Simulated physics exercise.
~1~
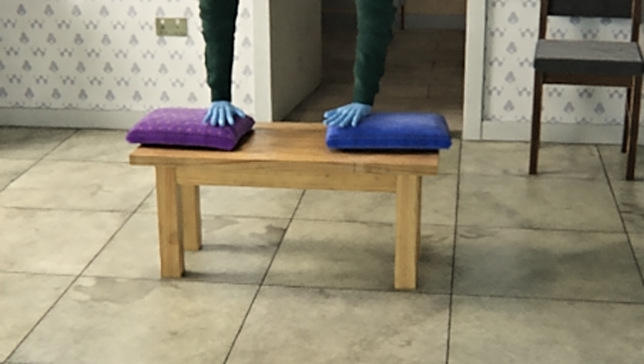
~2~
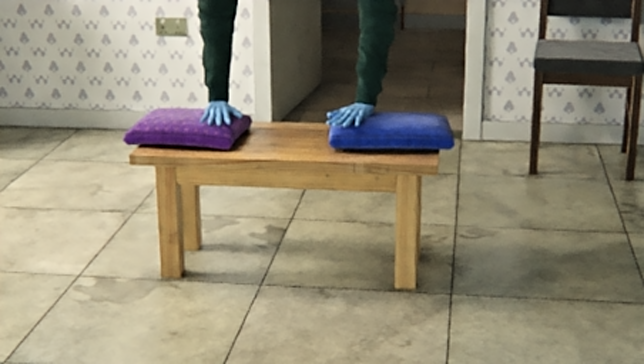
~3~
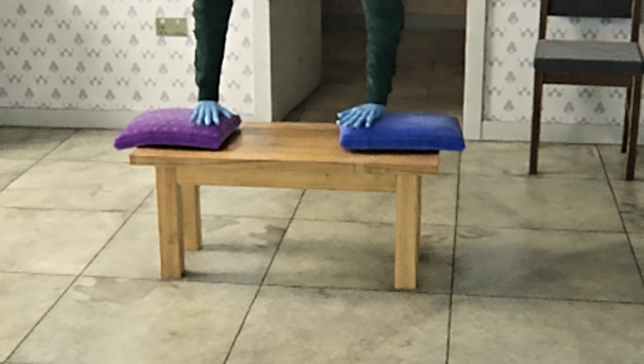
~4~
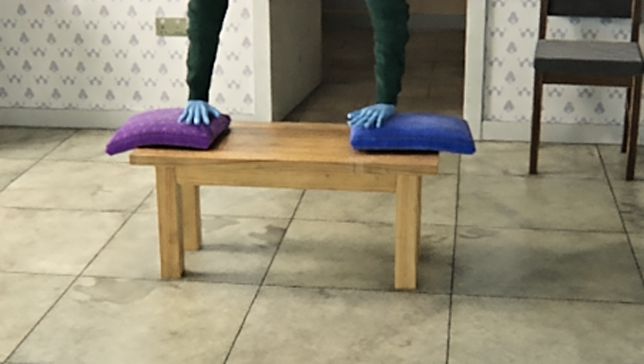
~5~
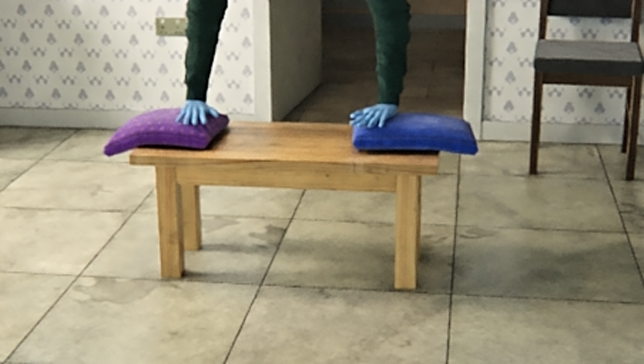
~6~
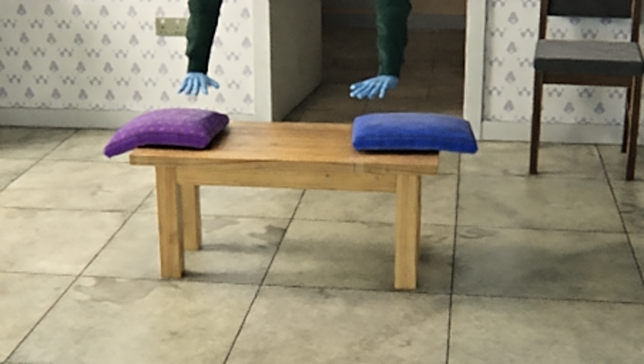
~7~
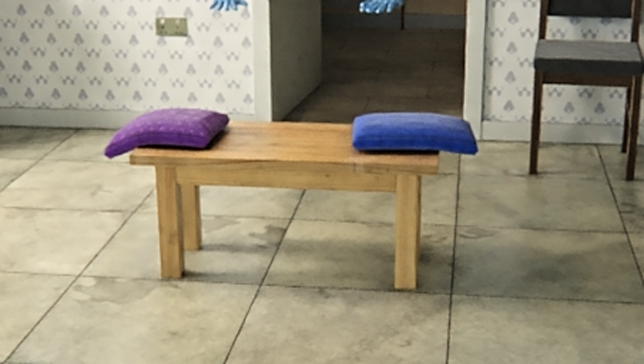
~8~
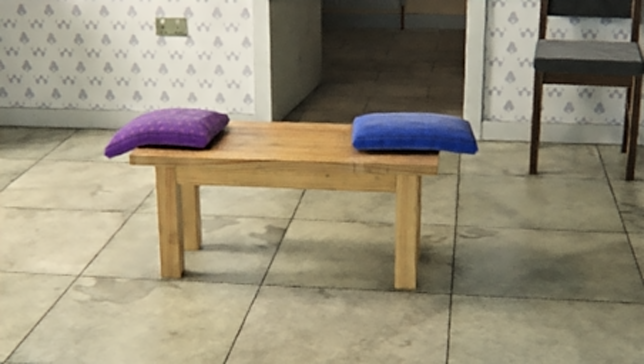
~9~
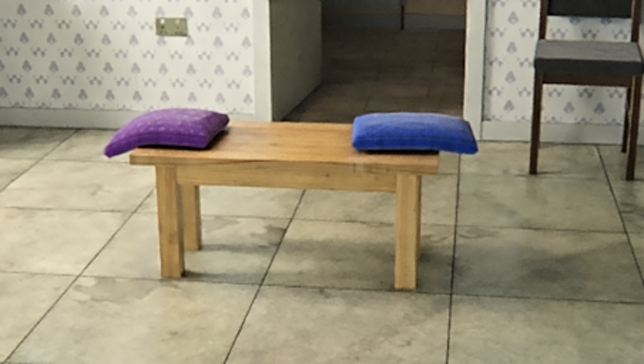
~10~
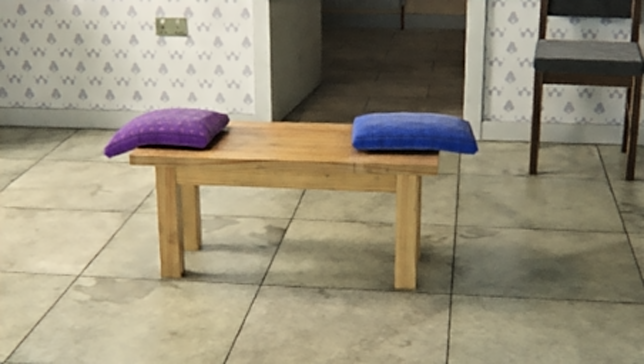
In this clip, two blue-gloved hands slide a purple pillow left and a blue pillow right on a short wooden bench until both jut past its ends. The hands then lift away out of view, and both pillows stay resting on the bench.
